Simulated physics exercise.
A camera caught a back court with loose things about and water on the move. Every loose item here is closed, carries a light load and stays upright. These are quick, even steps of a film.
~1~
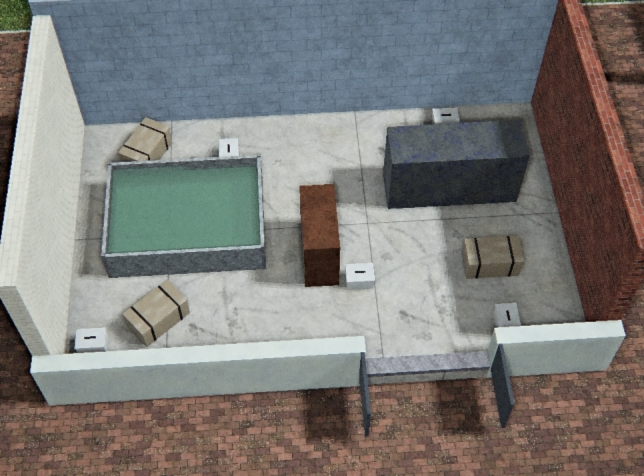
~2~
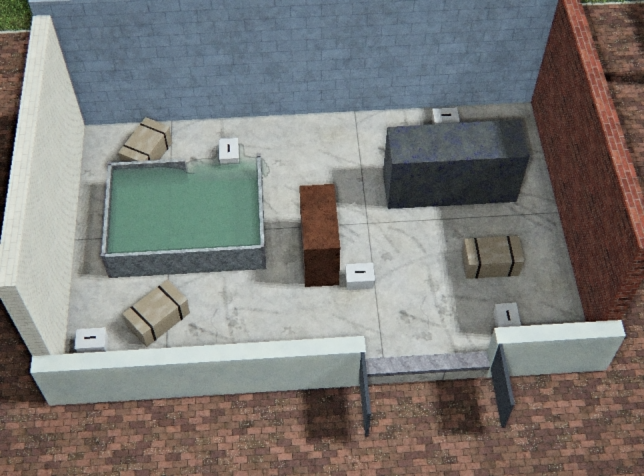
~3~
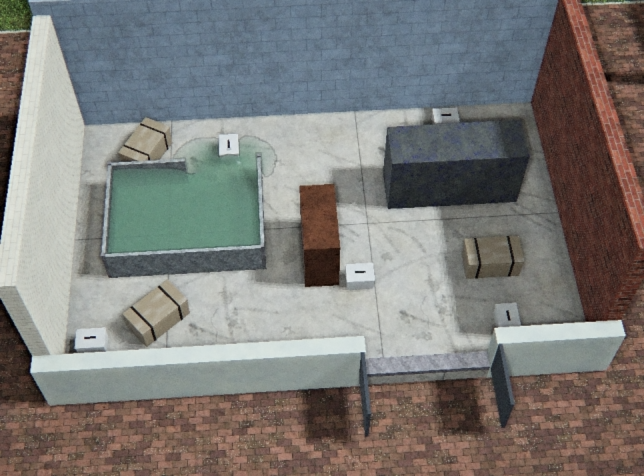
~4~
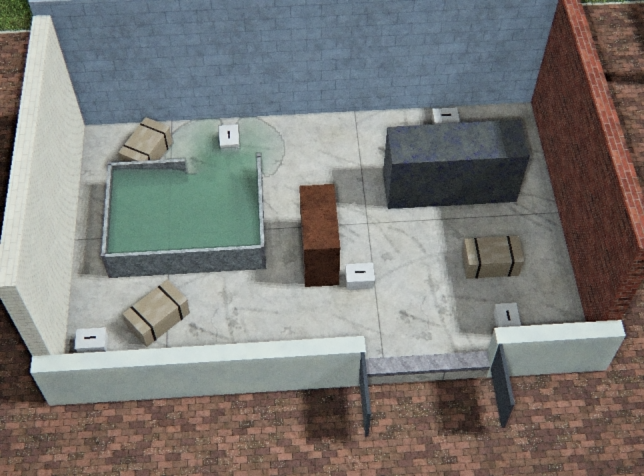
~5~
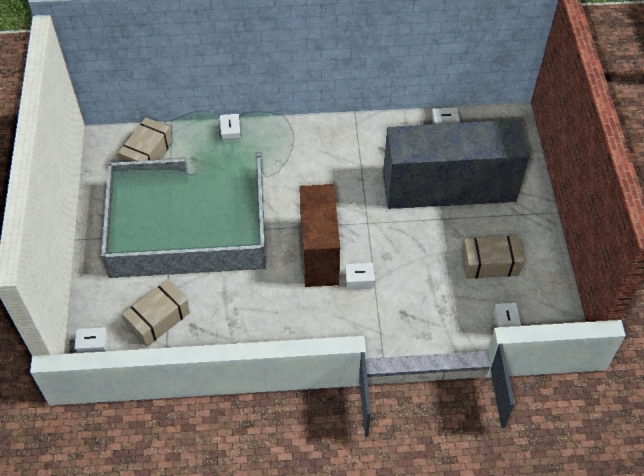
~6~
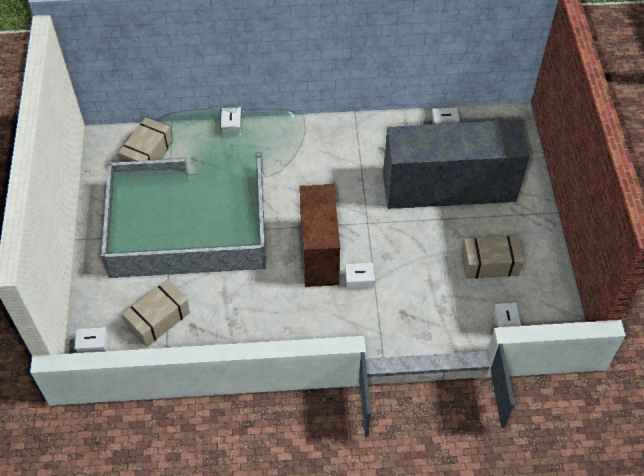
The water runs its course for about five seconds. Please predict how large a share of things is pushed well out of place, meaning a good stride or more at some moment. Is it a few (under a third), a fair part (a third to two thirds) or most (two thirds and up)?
A fair part.
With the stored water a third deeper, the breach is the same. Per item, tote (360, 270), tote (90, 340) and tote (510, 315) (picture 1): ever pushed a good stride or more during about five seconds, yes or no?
Going through them in turn, I'd say never got there, then got there, then never got there.
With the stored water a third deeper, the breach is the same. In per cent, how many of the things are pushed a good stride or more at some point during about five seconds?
About 60 %.
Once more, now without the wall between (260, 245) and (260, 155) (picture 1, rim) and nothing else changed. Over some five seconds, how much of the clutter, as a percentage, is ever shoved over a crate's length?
Roughly 40 %.
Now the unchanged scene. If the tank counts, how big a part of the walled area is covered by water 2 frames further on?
Close to 20 per cent, tank included.
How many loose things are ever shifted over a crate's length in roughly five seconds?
That adds up to 4.
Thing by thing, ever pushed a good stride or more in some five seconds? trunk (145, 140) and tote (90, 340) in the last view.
Note - item one displaced that much, item two displaced that much.
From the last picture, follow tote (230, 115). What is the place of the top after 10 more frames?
My guess is roughly (293, 122).
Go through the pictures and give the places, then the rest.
The first picture shows a tote at (229, 149), on the bottom; a tote at (90, 338), on the bottom; 0 of 8 have shifted.
The second picture shows a tote at (229, 148), on the bottom; a tote at (90, 338) rests on the ground; 0 of 8 have shifted.
The third picture shows a tote at (229, 144) rests on the ground, close to its start; a tote at (90, 338), on the bottom; 1 of 8 have shifted.
The fourth picture shows a tote at (229, 135) rests on the ground, close to its start; a tote at (90, 338) rests on the ground; 1 of 8 have shifted.
The fifth picture shows a tote at (230, 124) rests on the ground, a stride from its start; a tote at (90, 338) rests on the ground; 1 of 8 have shifted.
The sixth picture shows a tote at (231, 117), on the bottom, a stride from its start; a tote at (90, 338) rests on the ground; 1 of 8 have shifted.
A moment on, 1 of 8 are well off their spots; 1 afloat.
Next, 1 of 8 are well off their spots; 2 afloat.
Later, 3 of 8 are well off their spots; 1 afloat.
In the end, 4 of 8 are well off their spots, and 4 have been at some point; 2 afloat.
